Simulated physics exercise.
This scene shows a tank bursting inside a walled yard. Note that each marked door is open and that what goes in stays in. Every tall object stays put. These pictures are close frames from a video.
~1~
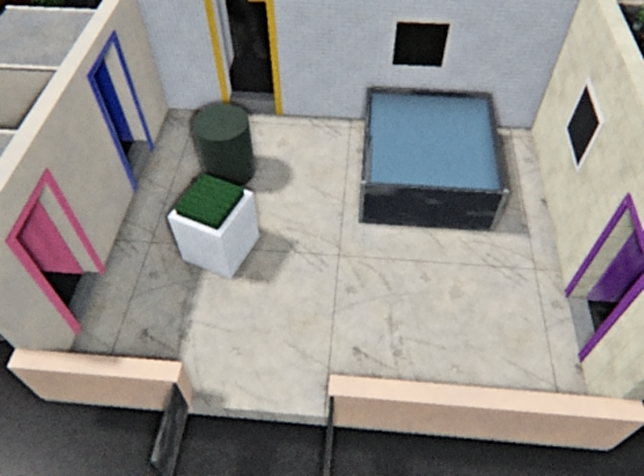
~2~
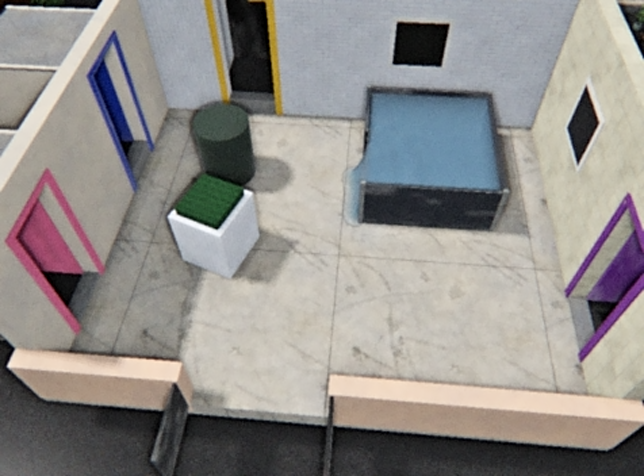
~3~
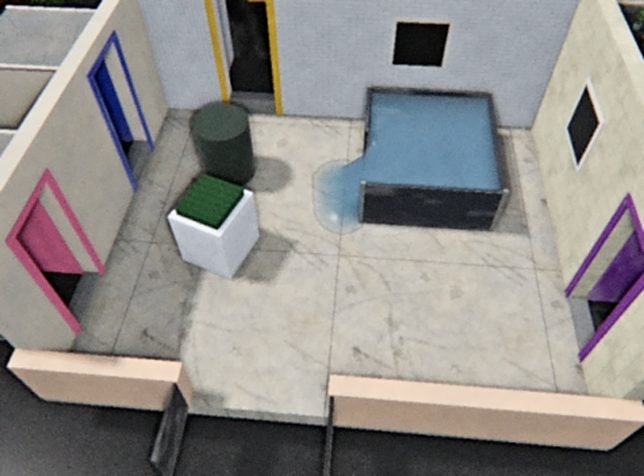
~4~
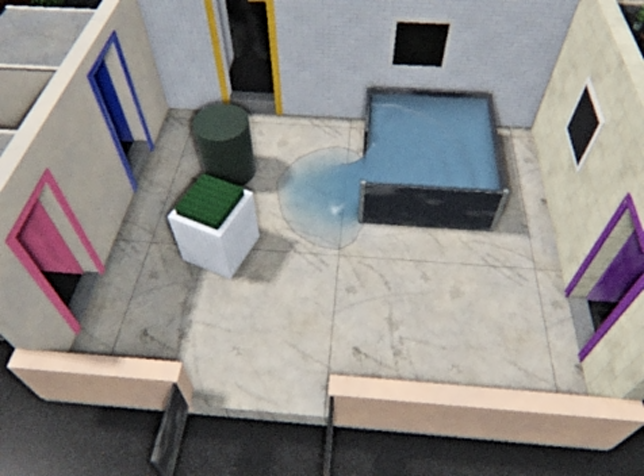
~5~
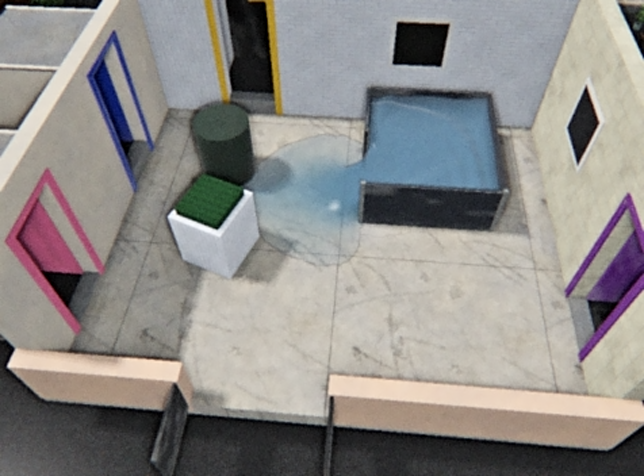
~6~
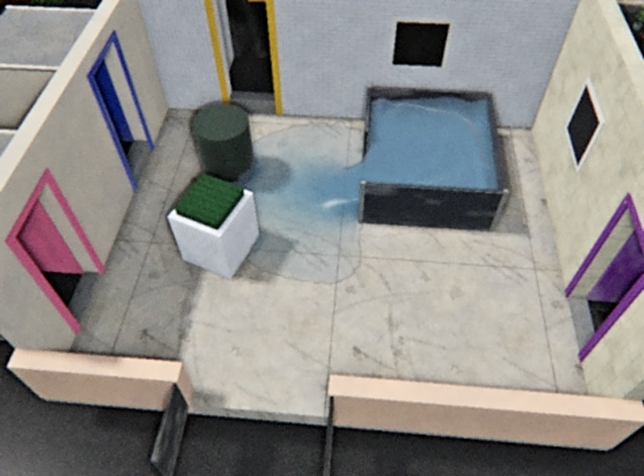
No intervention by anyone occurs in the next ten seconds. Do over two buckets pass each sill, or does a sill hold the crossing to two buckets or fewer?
The pink door passes over two; the blue door holds it to two or fewer; the purple door holds it to two or fewer; the yellow door holds it to two or fewer.
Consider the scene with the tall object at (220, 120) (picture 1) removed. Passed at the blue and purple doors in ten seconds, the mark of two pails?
Outcome: The blue door overshoots; the purple door stays short.
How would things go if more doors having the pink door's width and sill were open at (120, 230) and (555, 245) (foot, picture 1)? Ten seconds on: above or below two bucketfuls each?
Note, in sequence - door one ends up higher; door two ends up lower.
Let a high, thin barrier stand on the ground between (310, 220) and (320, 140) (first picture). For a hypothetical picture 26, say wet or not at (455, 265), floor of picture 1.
My call for that spot - nothing there.
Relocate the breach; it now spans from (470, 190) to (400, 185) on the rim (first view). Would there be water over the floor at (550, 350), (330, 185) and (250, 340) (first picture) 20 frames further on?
Taking the points in order: Swamped, unwetted and swamped.
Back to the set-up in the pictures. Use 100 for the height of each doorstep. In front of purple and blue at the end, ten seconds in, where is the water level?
Depth ratios, approx.: 140 and 30 percent.
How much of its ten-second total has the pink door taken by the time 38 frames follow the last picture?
Share by then: About 45 in a hundred.
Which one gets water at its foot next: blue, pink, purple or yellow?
I choose the yellow-painted one.
A moment on, water covers 35 % of the floor; the pink door not reached, the blue door not reached, the purple door not reached, the yellow door wet at the sill, nothing in.
Next, water covers 50 % of the floor; the pink door wet at the sill, nothing in, the blue door wet at the sill, nothing in, the purple door not reached, the yellow door wet at the sill, nothing in.
Then, water covers 55 % of the floor; the pink door under two buckets in, the blue door under two buckets in, the purple door not reached, the yellow door wet at the sill, nothing in.
Later, water covers 65 % of the floor; the pink door over two buckets in, the blue door under two buckets in, the purple door not reached, the yellow door under two buckets in.
In the end, water covers 90 % of the floor; the pink door over two buckets in, the blue door under two buckets in, the purple door wet at the sill, nothing in, the yellow door under two buckets in.
